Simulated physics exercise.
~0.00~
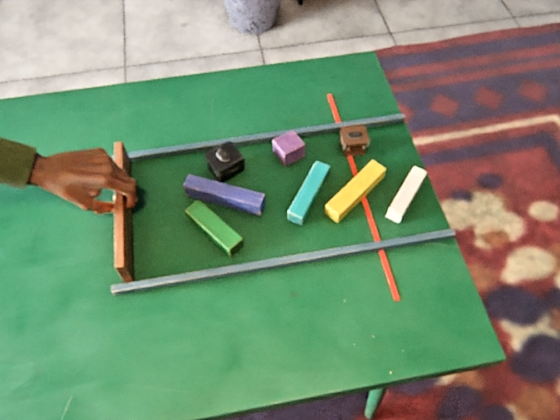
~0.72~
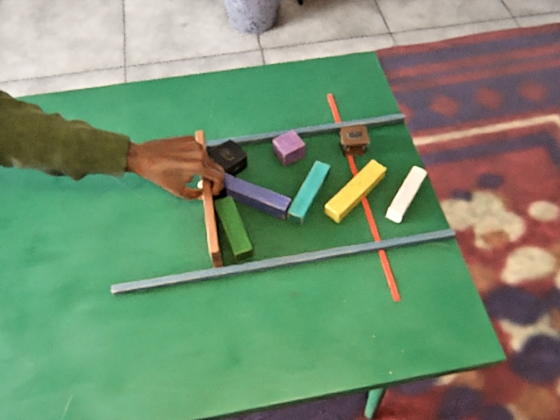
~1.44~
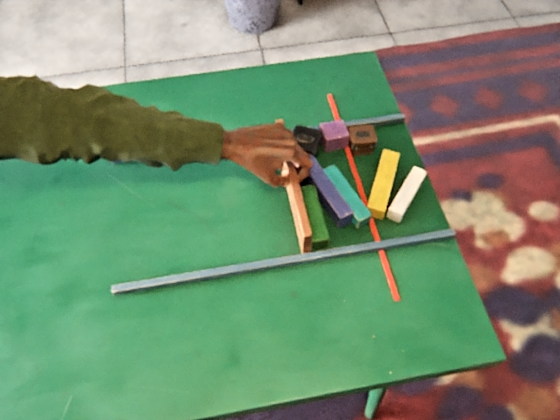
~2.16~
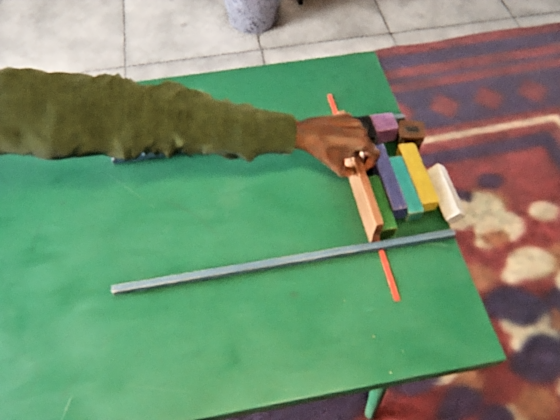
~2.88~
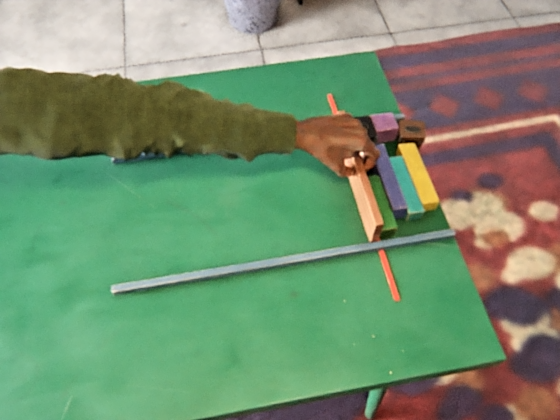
Hand pushing a wooden board rightward across a green table, bunching colourful blocks until the white one tips off the edge.
